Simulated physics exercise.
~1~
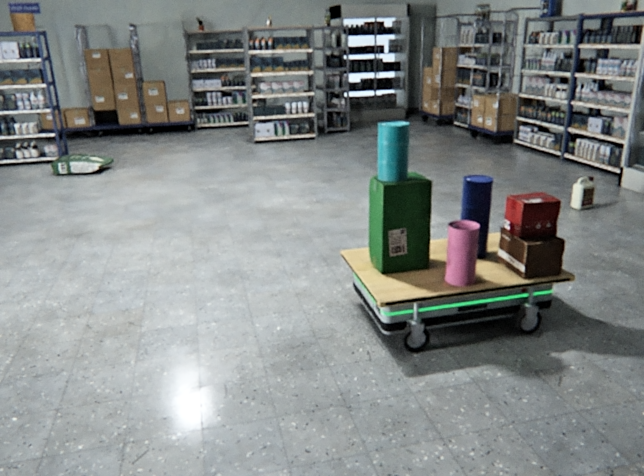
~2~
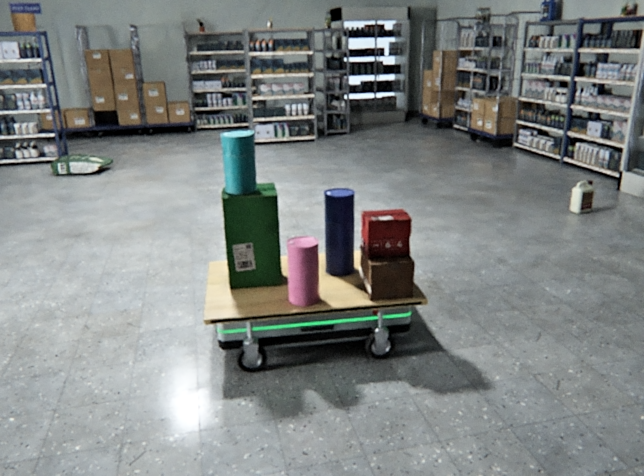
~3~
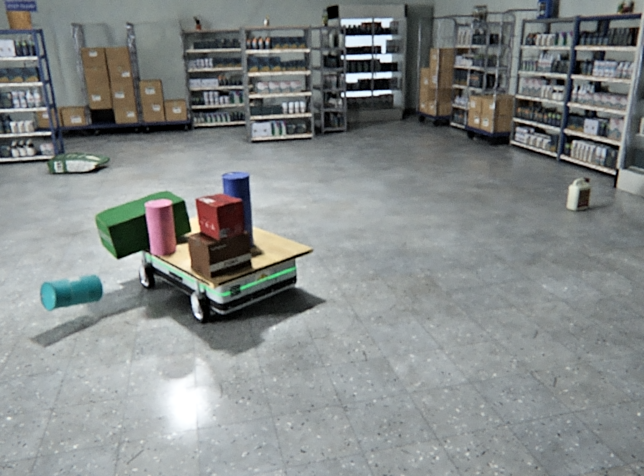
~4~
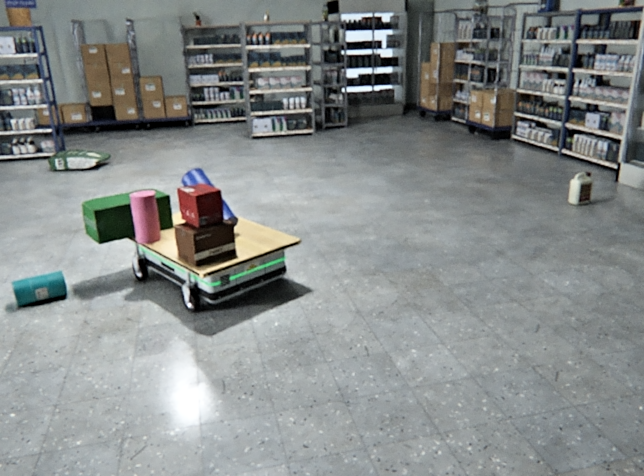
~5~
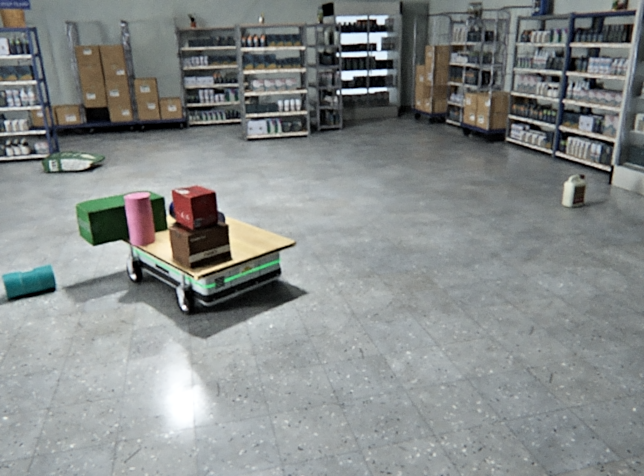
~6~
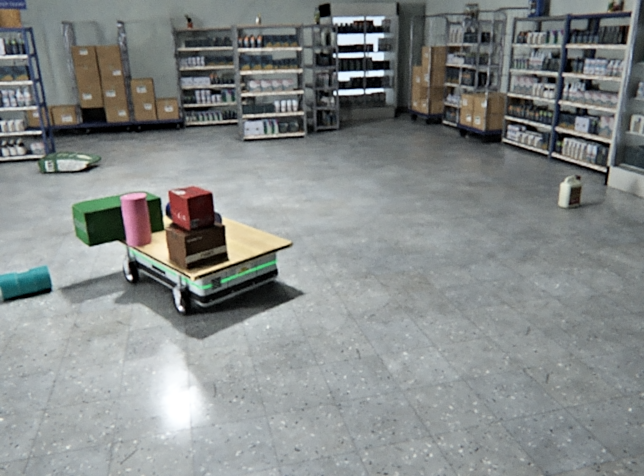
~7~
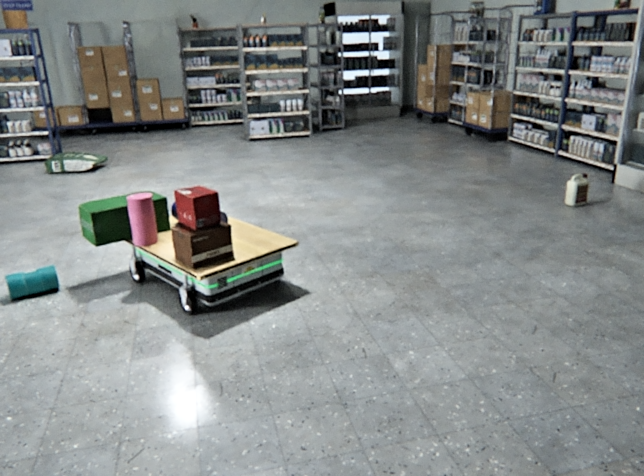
A low delivery cart carrying boxes and canisters rolled left across the floor and turned, tipping its green box over and dropping the turquoise canister onto the floor, before it stopped with the blue canister toppled behind the still-stacked red and brown boxes.
